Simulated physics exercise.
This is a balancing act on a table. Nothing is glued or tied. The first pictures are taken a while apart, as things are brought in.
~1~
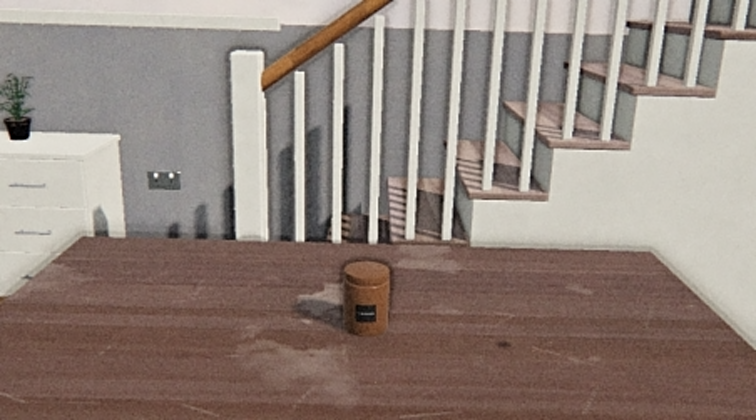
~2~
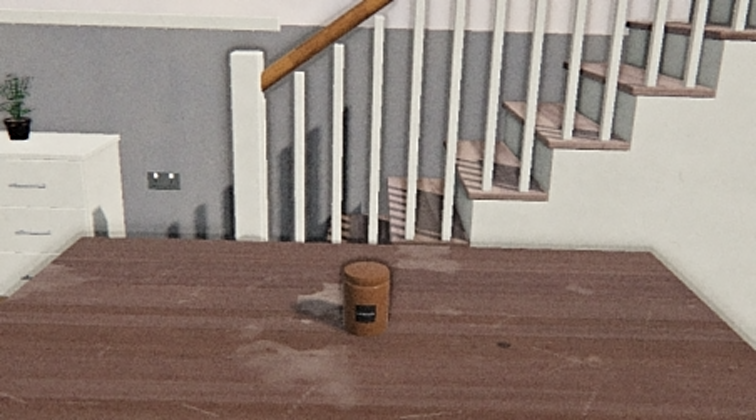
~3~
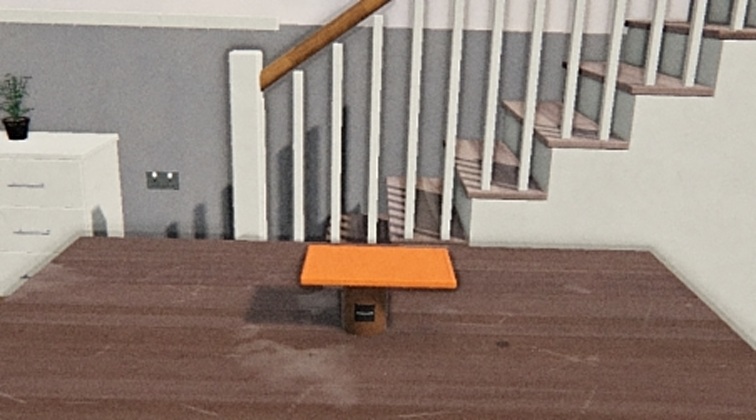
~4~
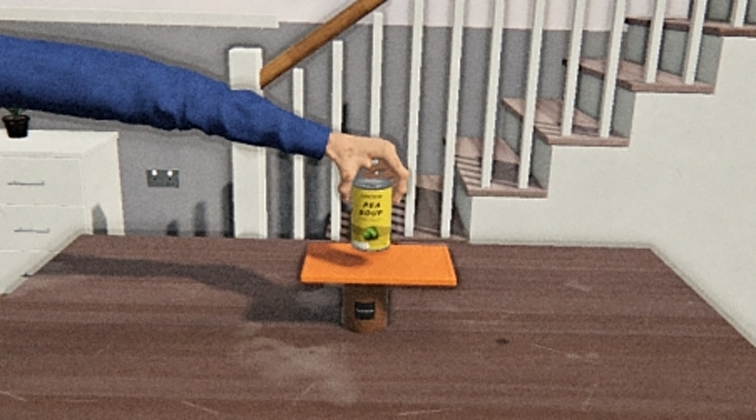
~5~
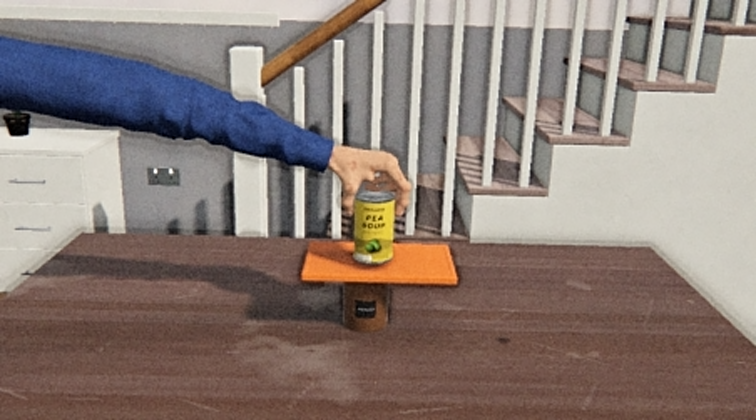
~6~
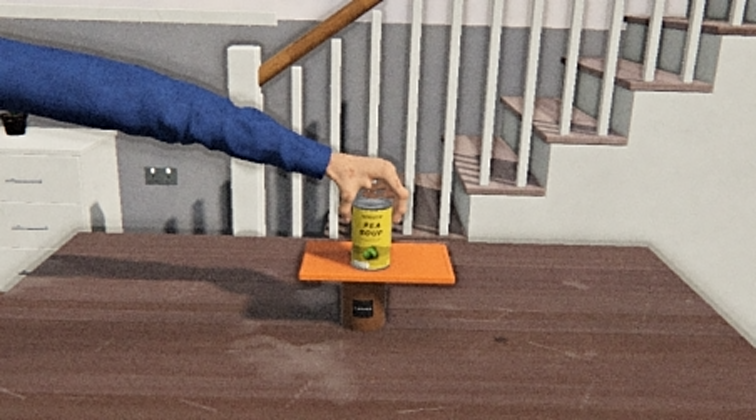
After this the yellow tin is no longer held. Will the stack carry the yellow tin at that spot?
In the end the stack holds.
Then, 0.30 s on from there, no change.
Then, 0.70 s on from there, yellow tin resting near (371, 234).
In the end, all 3 unmoved. At the end, from the last picture's camera, yellow tin near (371, 234). The stack stays up.
